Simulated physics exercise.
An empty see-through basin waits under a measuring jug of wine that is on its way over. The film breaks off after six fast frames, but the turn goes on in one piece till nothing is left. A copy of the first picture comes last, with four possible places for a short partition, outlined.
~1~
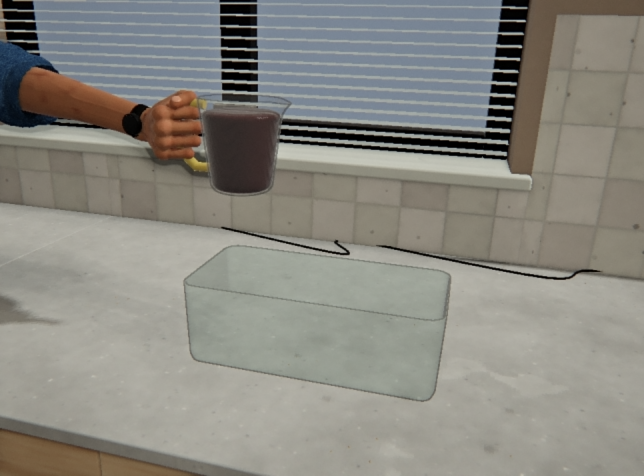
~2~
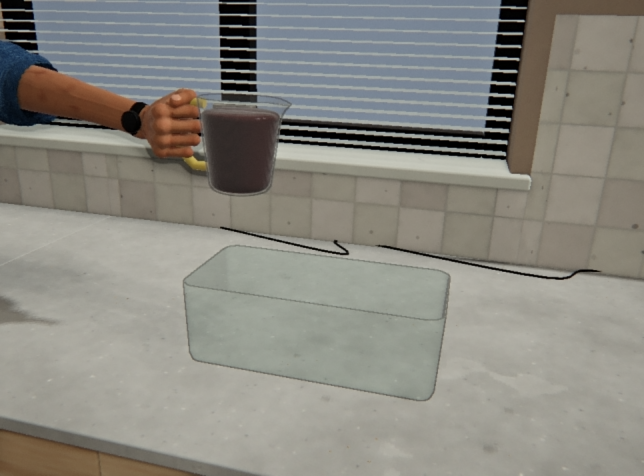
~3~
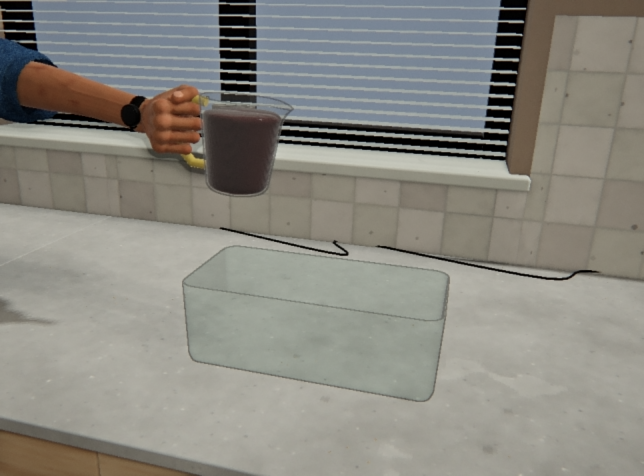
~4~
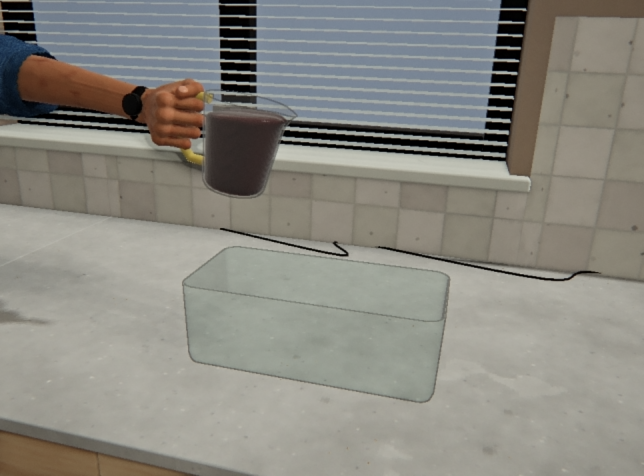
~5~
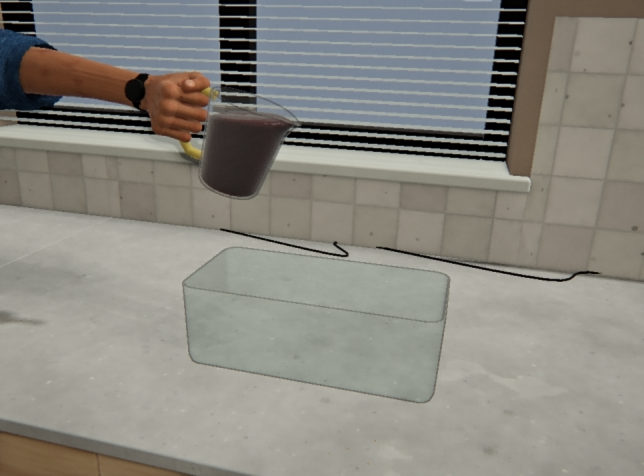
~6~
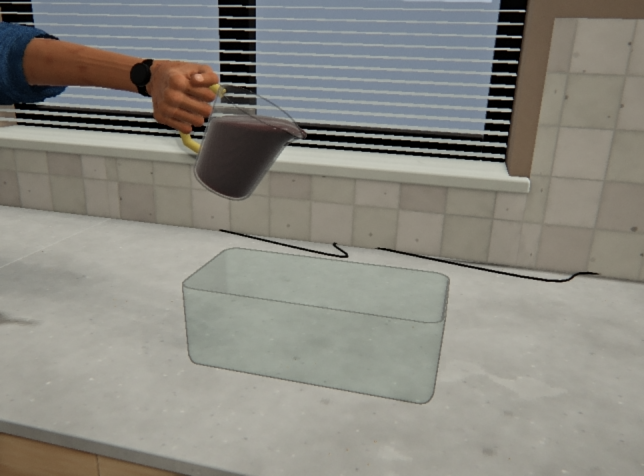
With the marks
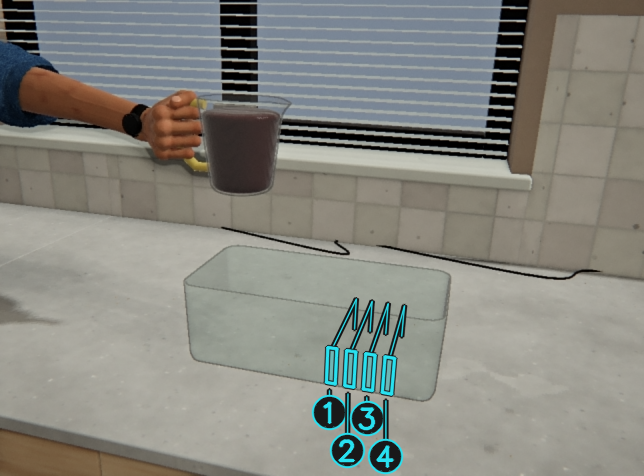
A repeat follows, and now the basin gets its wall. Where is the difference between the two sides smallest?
1 is best.
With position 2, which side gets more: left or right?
The left one.
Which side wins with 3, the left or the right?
The left side.
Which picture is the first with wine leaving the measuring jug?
In picture 6.
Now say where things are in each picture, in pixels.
Upright, lip at (289, 103); basin from (192, 356) to (435, 399); nothing has left yet, in the first frame.
Upright, lip at (289, 105); nothing has left yet, in the second frame.
Tipped about 5°, lip at (291, 109); nothing has left yet, in the third frame.
Tipped about 11°, lip at (295, 116); nothing has left yet, in the fourth frame.
Tipped about 19°, lip at (299, 125); nothing has left yet, in the fifth frame.
Tipped about 28°, lip at (301, 137); wine is over the lip, down to (301, 137), in the sixth frame.
In cyan, 1 at (329, 390); 2 at (347, 393); 3 at (366, 397); 4 at (385, 400).
If 1 is chosen, about 49 % ends left of the wall and 50 % right of it.
If 2 is chosen, about 87 % ends left of the wall and 9 % right of it; 4 % is lost outside.
If 3 is chosen, about 92 % ends left of the wall and 4 % right of it; 4 % is lost outside.
If 4 is chosen, about 95 % ends left of the wall and 3 % right of it.
